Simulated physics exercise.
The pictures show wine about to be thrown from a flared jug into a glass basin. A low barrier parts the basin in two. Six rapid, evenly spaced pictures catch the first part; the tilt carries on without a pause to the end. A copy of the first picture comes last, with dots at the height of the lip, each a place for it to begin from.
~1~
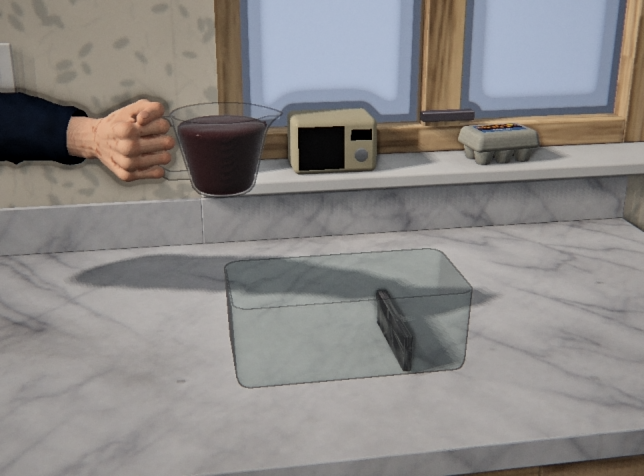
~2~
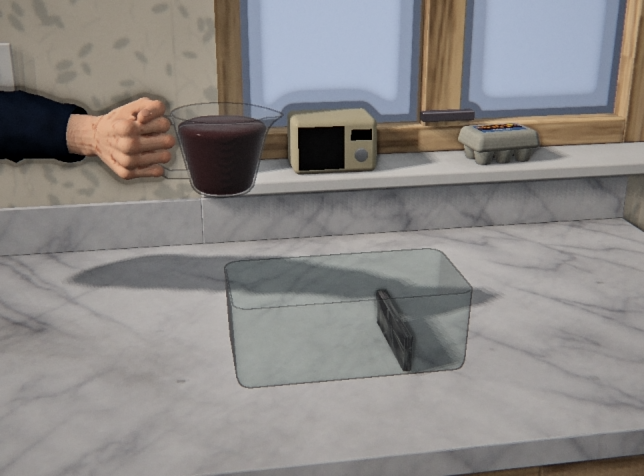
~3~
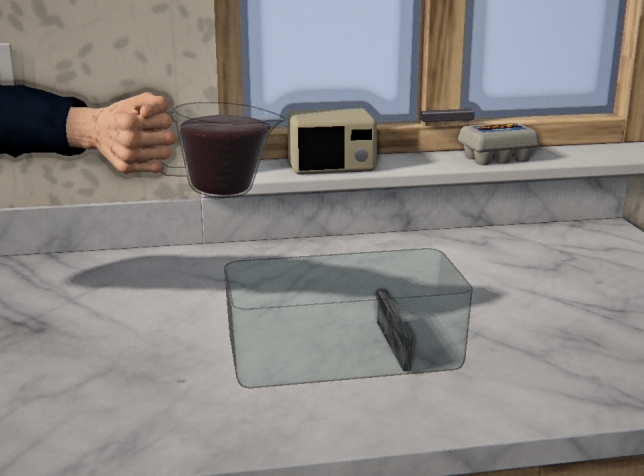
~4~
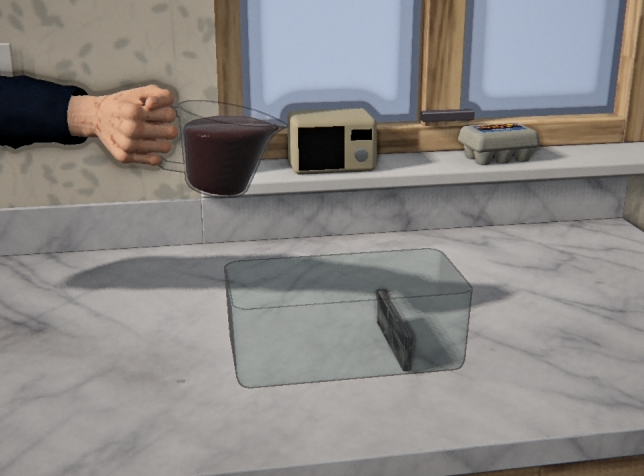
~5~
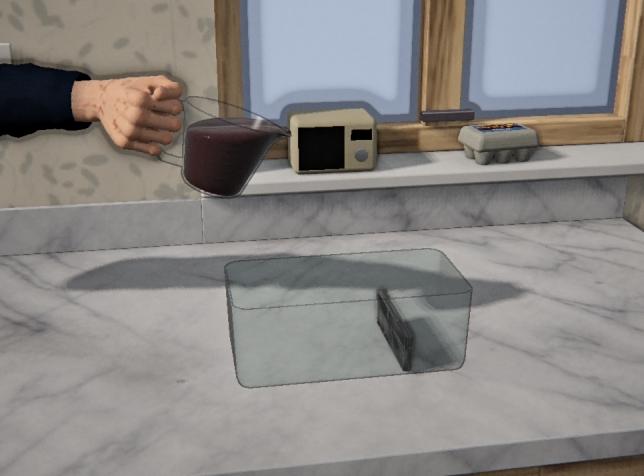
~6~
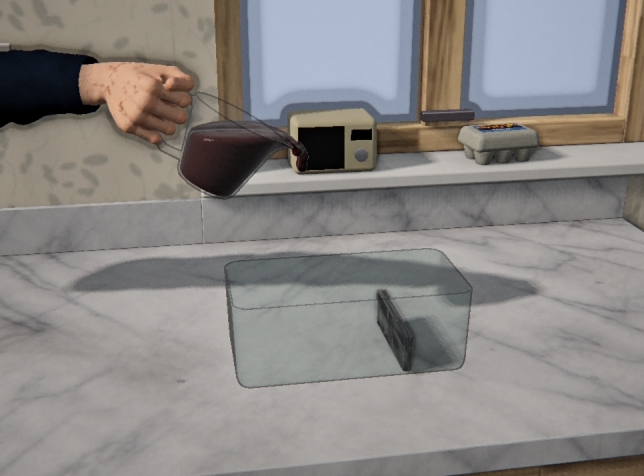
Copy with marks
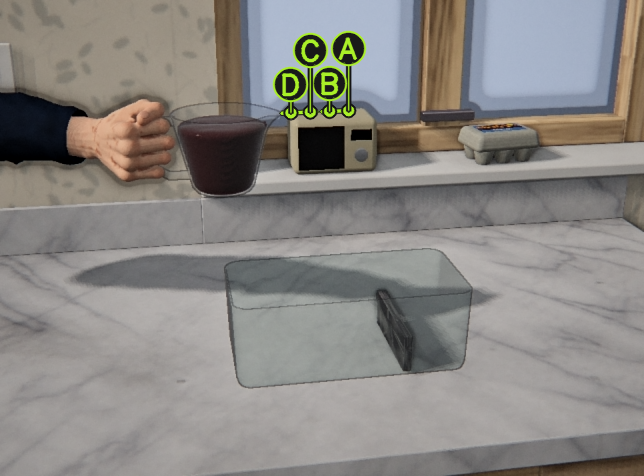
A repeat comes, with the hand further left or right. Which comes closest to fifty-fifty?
It is A.
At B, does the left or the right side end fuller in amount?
The left one.
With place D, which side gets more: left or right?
The left one.
On the marked copy, A at (348, 110); B at (329, 111); C at (310, 112); D at (290, 112).
With A, about 51 % ends left of the wall and 47 % right of it.
With B, about 81 % ends left of the wall and 16 % right of it; 3 % is lost outside.
With C, about 94 % ends left of the wall and 3 % right of it; 3 % is lost outside.
With D, about 94 % ends left of the wall and 4 % right of it.
